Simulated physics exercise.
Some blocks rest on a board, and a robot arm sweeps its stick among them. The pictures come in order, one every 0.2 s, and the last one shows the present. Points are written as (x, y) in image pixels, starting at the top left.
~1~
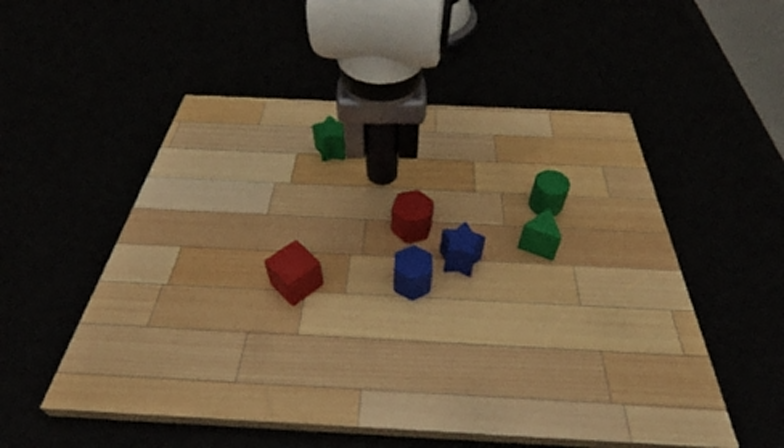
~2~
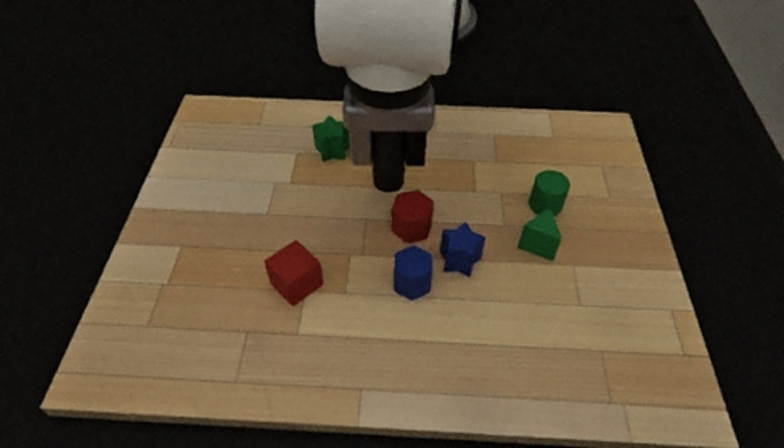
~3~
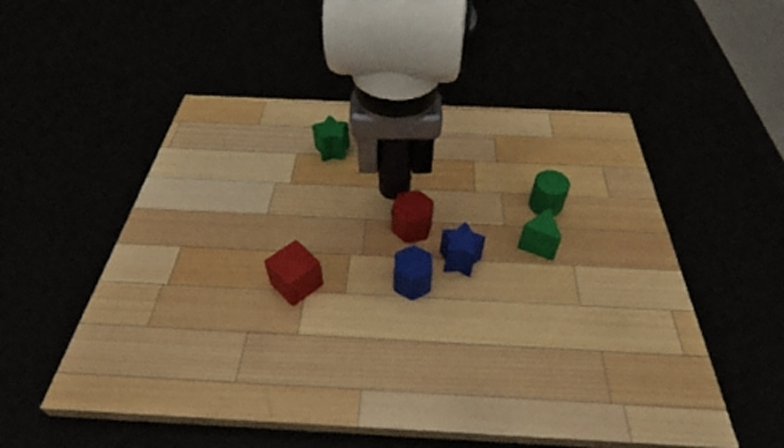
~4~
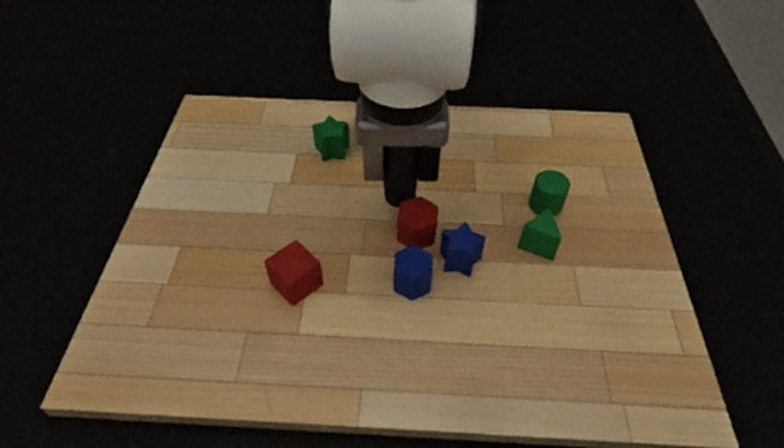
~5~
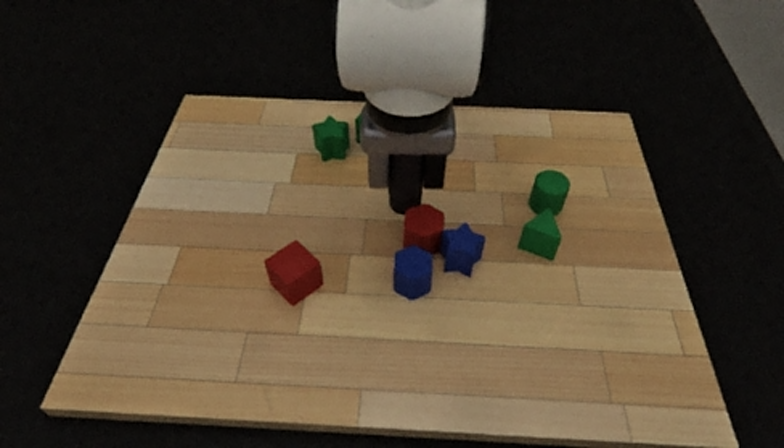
In the video, a robot arm moves its dark stick slightly down and right across a wooden board, nudging a red hexagonal block a short way toward a blue star block while the other red, blue and green blocks stay still.
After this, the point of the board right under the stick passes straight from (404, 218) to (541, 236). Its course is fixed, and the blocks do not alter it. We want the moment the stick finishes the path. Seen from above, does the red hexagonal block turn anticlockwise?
No.
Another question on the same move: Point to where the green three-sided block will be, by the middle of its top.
Roughly at (568, 233).
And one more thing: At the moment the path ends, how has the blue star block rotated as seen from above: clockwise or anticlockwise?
Viewed from the top, it goes anticlockwise.
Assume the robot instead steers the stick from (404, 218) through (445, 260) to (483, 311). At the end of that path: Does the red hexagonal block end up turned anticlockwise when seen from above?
No, that is not what happens.
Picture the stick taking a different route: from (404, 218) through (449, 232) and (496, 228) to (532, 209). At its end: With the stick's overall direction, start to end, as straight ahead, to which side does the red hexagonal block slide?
The shift is to the right of that direction.
The first path, step by step. One third of the way, stick (452, 210); red hexagonal block (434, 227), turned 30° clockwise; blue star block (468, 245), turned 30° anticlockwise.
Two thirds of the way, stick (500, 217); red hexagonal block (434, 227), turned 30° clockwise; blue star block (468, 245), turned 30° anticlockwise.
At the end, stick (546, 222); red hexagonal block (434, 227), turned 30° clockwise; blue star block (468, 245), turned 30° anticlockwise; green three-sided block (568, 233); green disc in place.
